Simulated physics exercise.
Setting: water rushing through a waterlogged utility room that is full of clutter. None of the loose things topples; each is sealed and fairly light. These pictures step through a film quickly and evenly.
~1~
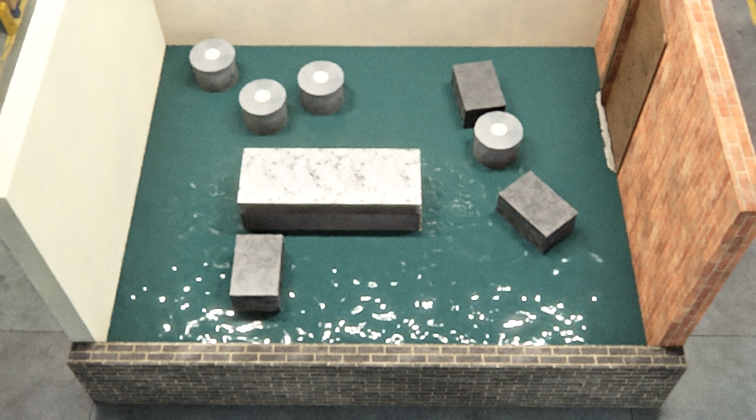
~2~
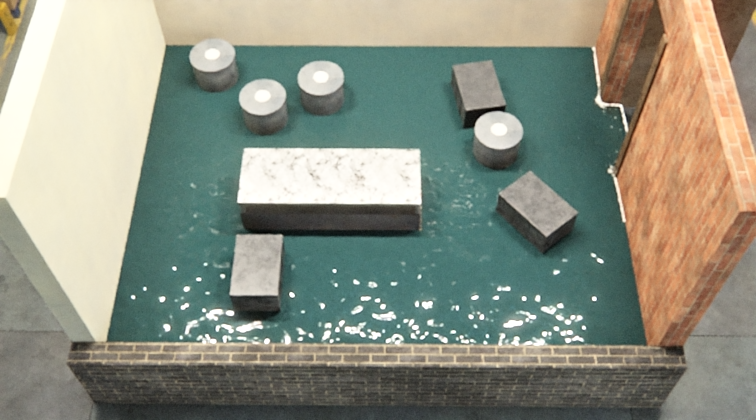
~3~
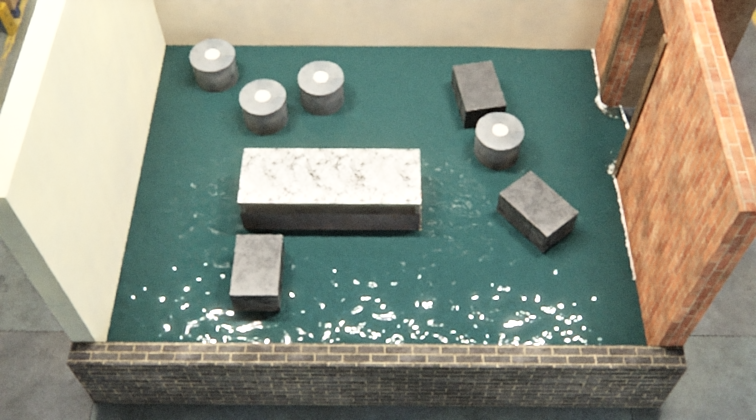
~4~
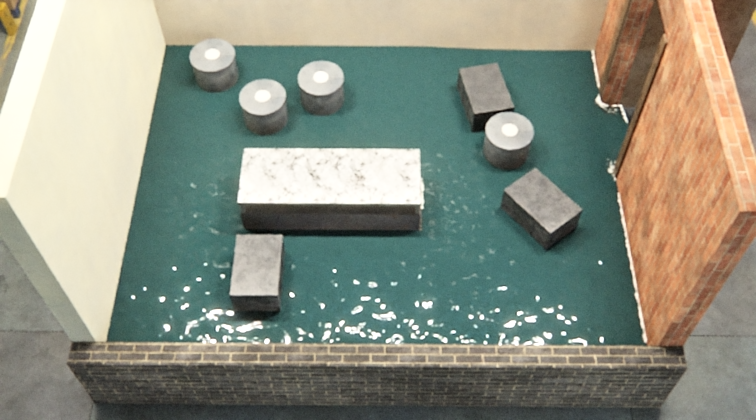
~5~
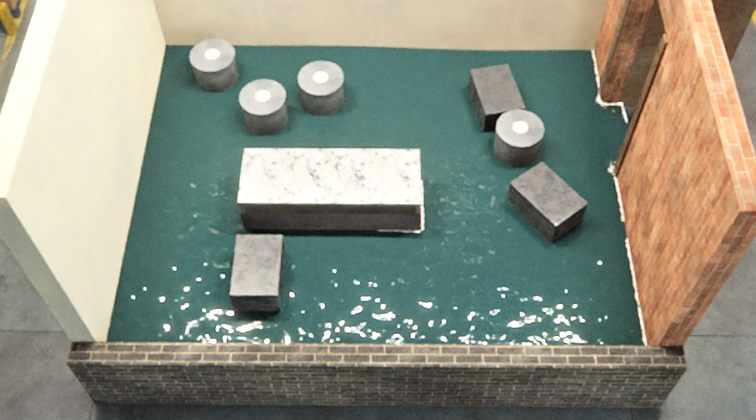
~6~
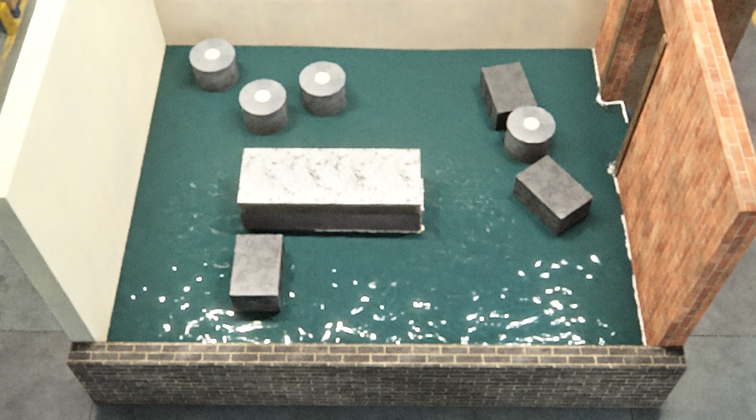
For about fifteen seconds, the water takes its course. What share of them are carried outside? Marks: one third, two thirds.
The portion is in the middle third.
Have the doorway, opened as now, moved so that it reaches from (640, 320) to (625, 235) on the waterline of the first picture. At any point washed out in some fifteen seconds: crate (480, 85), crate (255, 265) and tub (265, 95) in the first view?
Same order as asked: Exits, never leaves, never leaves.
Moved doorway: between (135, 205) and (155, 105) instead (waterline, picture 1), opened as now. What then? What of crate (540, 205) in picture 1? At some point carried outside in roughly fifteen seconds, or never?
Verdict: Left behind.
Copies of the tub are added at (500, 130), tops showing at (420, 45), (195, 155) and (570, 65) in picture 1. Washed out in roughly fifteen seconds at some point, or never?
Result, in sequence: Ends up outside; never gets out; ends up outside.
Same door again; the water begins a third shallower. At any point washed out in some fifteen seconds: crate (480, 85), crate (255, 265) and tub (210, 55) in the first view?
Going through them: Leaves the room, then never leaves, then never leaves.
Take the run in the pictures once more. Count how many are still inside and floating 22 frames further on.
Tally: 4.
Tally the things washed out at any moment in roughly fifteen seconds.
The figure is 3.
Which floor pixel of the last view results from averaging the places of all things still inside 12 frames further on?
About (323, 153).
A moment on, 0 of 7 are out; 7 afloat.
Next, 3 of 7 are out; 4 afloat.
Later, 3 of 7 are out; 4 afloat.
In the end, 3 of 7 are out; 4 afloat.
